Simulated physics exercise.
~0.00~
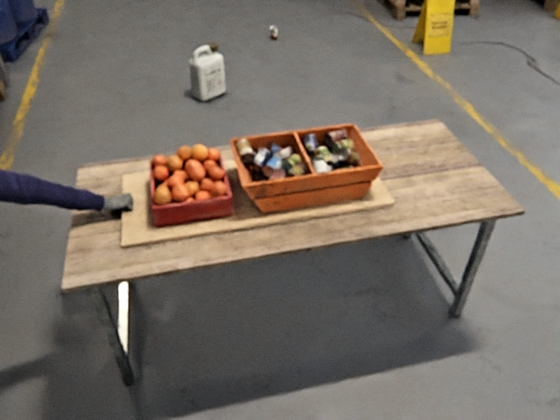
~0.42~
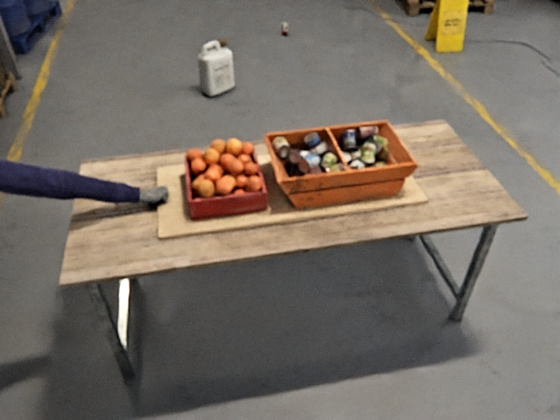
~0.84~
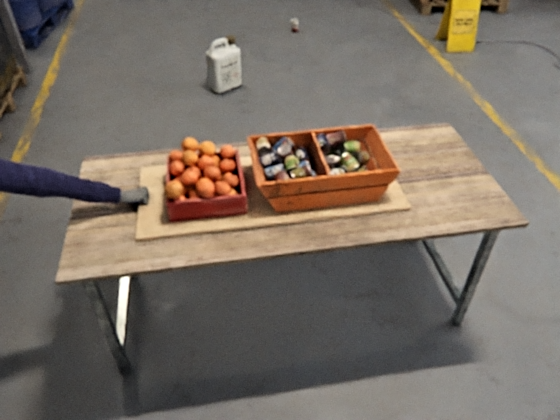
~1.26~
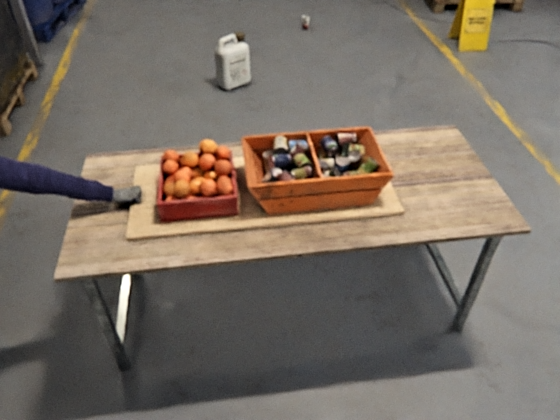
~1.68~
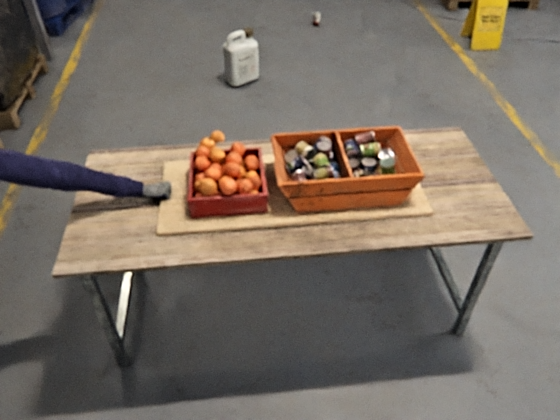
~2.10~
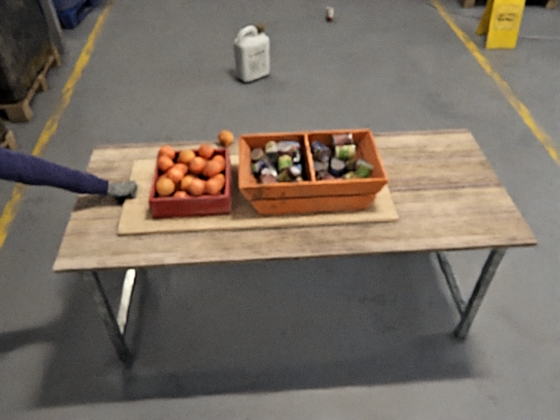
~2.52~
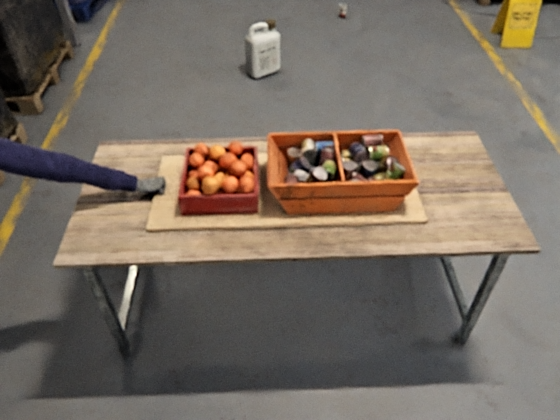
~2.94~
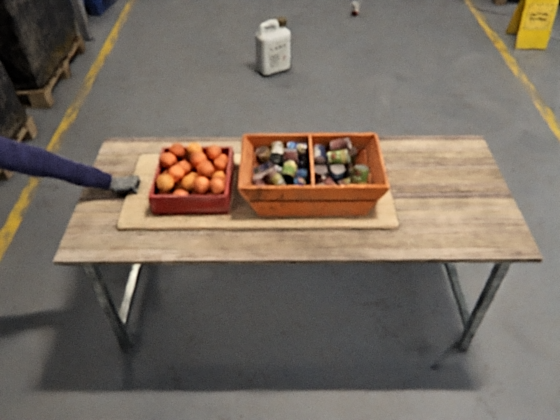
A board holding two trays is shaken left and right, and the oranges mostly stay in.
